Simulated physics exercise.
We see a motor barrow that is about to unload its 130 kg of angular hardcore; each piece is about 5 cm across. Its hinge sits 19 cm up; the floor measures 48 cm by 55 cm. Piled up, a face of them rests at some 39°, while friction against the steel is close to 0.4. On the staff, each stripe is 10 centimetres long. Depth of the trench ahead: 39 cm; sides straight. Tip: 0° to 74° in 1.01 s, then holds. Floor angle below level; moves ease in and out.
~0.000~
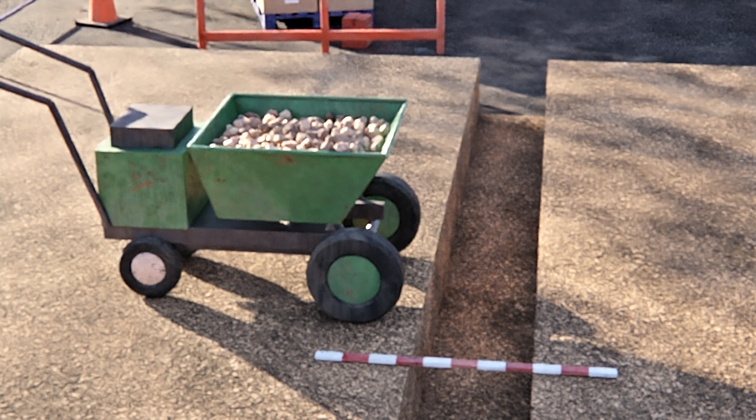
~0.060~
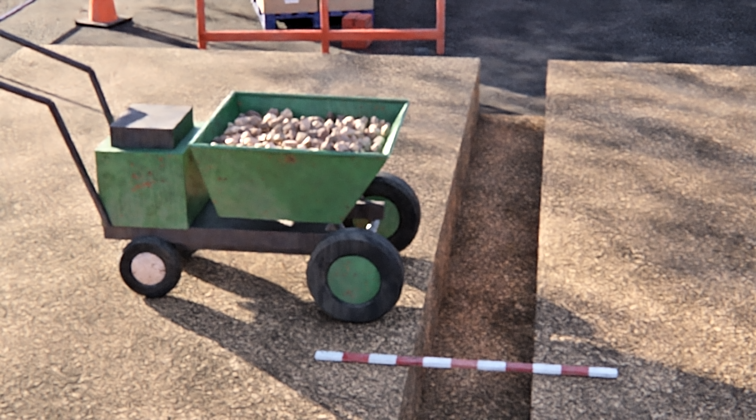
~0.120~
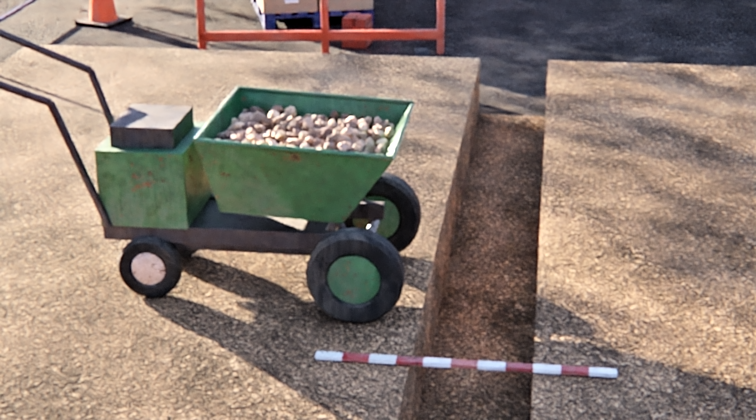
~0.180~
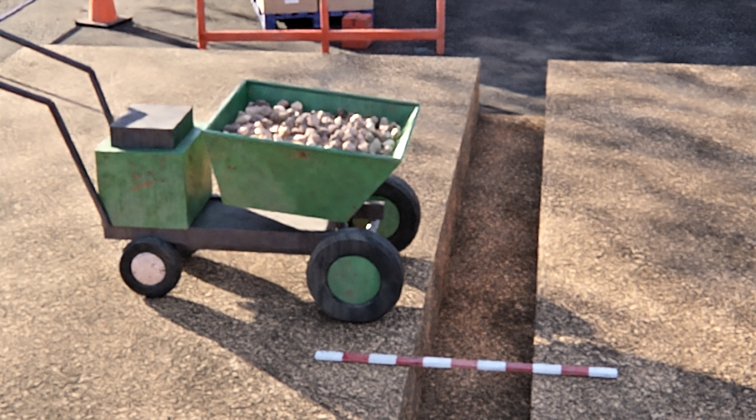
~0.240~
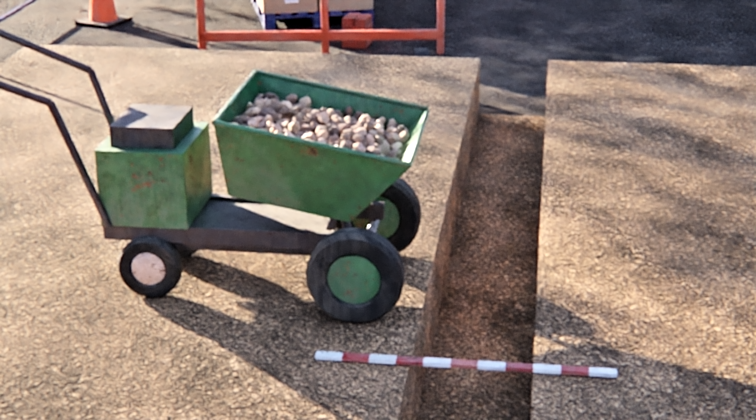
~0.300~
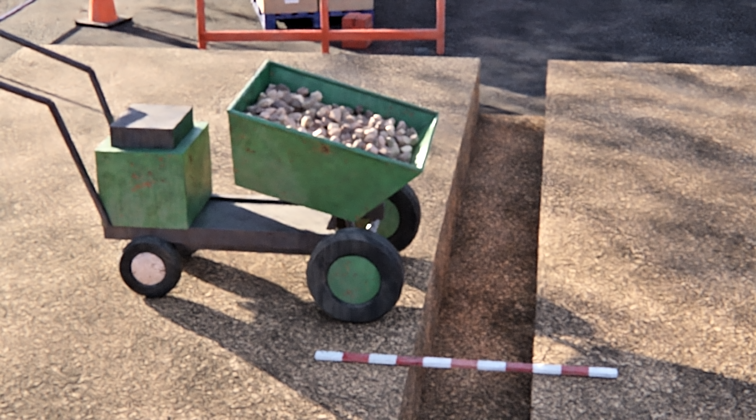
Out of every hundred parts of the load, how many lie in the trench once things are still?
Around 52 out of 100.
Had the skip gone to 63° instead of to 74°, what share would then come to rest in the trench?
Then about 20 per cent.
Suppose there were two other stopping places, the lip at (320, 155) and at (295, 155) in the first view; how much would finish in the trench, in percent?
I'd expect some 80 per cent, then some 75.
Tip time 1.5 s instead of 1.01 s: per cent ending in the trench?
Trench share: Approx. 60%.
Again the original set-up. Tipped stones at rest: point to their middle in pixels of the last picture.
Roughly at pixel (519, 355).
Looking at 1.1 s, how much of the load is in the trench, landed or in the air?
About 10%.
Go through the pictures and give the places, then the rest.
In the first frame, the skip is at 0°, its lip at (386, 156); the top of the load is at (332, 129).
In the second frame, lip at (388, 157), floor tilted 1°, highest stones at (318, 129); the stones move at 0.2 m/s on average.
In the third frame, the skip is at 3°, its lip at (393, 158); the top of the load is at (296, 124); the stones move at 0.4 m/s on average.
In the fourth frame, lip at (401, 161), floor tilted 6°, highest stones at (267, 115); the stones move at 0.5 m/s on average.
In the fifth frame, the skip is at 11°, its lip at (410, 165); the top of the load is at (267, 107); the stones move at 0.7 m/s on average.
In the sixth frame, lip at (422, 171), floor tilted 16°, highest stones at (276, 98); the stones move at 0.8 m/s on average.
After 0.8 s the floor is at 63°; 100 % in the skip; the foremost stones are at (493, 231).
After 1.1 s the floor is at 74°; 76 % in the skip, 11 % in the trench, 13 % past the trench; the foremost stones are at (598, 311).
After 1.5 s the floor is at 74°; 49 % in the skip, 25 % in the trench, 27 % past the trench; the foremost stones are at (694, 309).
After 3.4 s the floor is at 74°; 21 % in the skip, 52 % in the trench, 27 % past the trench; the foremost stones are at (722, 288).
